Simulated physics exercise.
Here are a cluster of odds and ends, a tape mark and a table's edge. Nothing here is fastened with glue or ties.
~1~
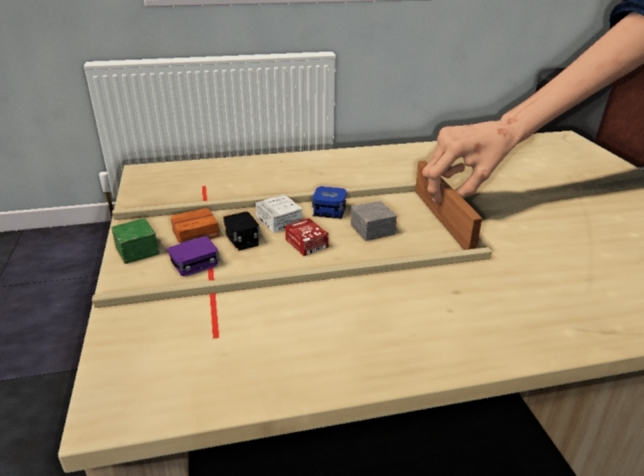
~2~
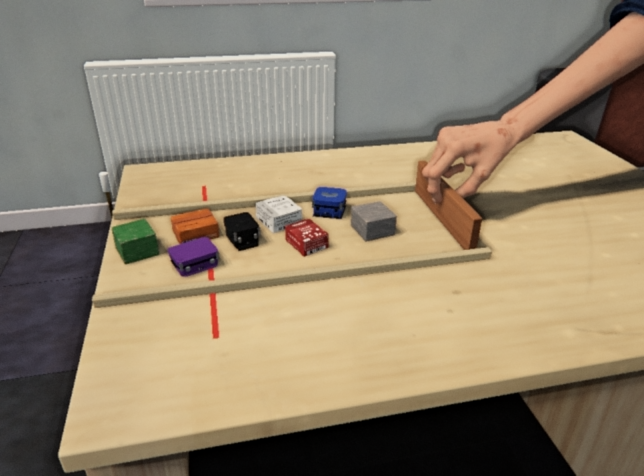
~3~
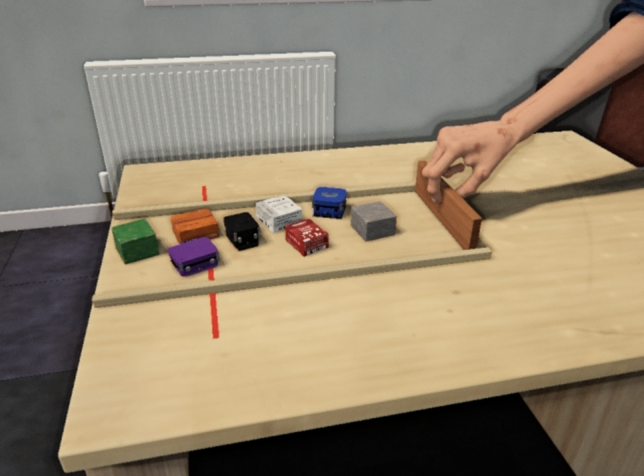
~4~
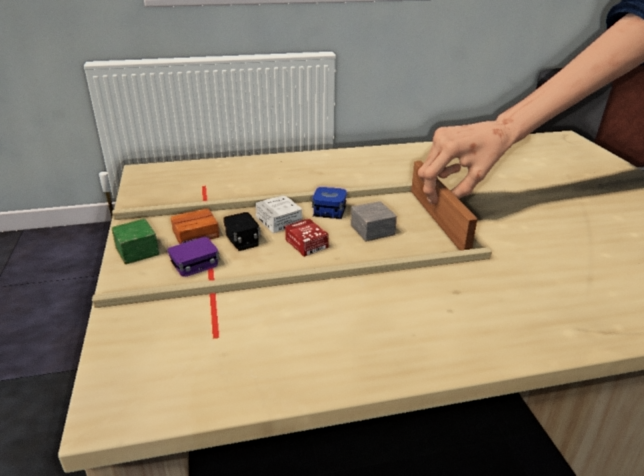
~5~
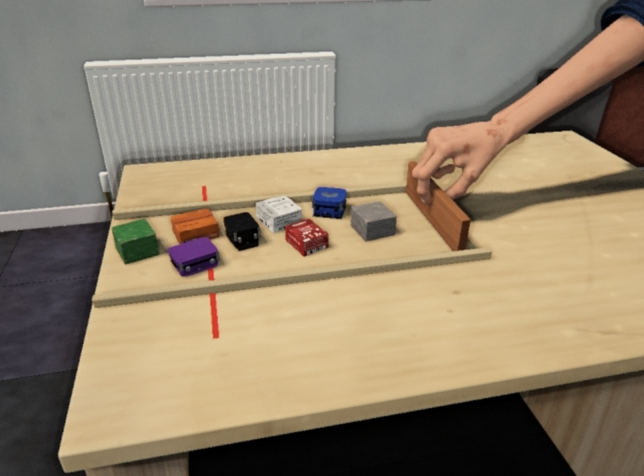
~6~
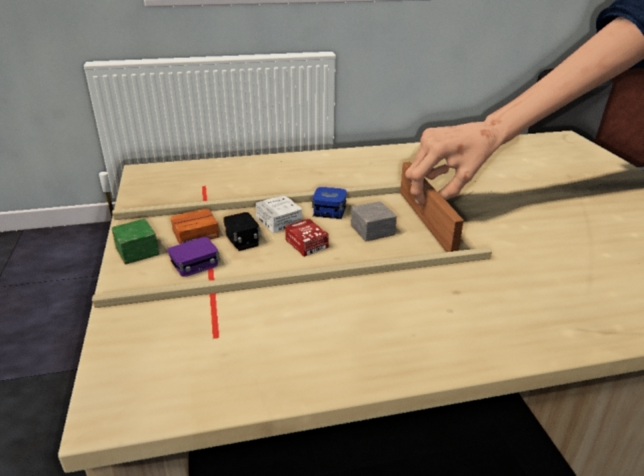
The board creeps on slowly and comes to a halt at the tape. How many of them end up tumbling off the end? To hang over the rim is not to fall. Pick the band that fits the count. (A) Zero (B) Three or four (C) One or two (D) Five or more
The answer is C.
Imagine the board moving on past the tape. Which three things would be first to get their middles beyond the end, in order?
In order: The green block, then the orange box, then the black case.
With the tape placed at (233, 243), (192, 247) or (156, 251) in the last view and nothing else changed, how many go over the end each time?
Respectively 0, 2 and 5.
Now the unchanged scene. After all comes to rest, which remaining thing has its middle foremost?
That's the orange box.
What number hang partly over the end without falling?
Count of overhanging things: 1.
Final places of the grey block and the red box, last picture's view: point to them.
In order, first (190, 239), then (156, 253).
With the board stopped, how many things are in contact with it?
2 in contact.
Soon after, none off yet; green block at rest near (135, 241); purple case at rest near (194, 258); orange box at rest near (195, 227).
At rest, the number that fall off is one or two; fallen, green block.
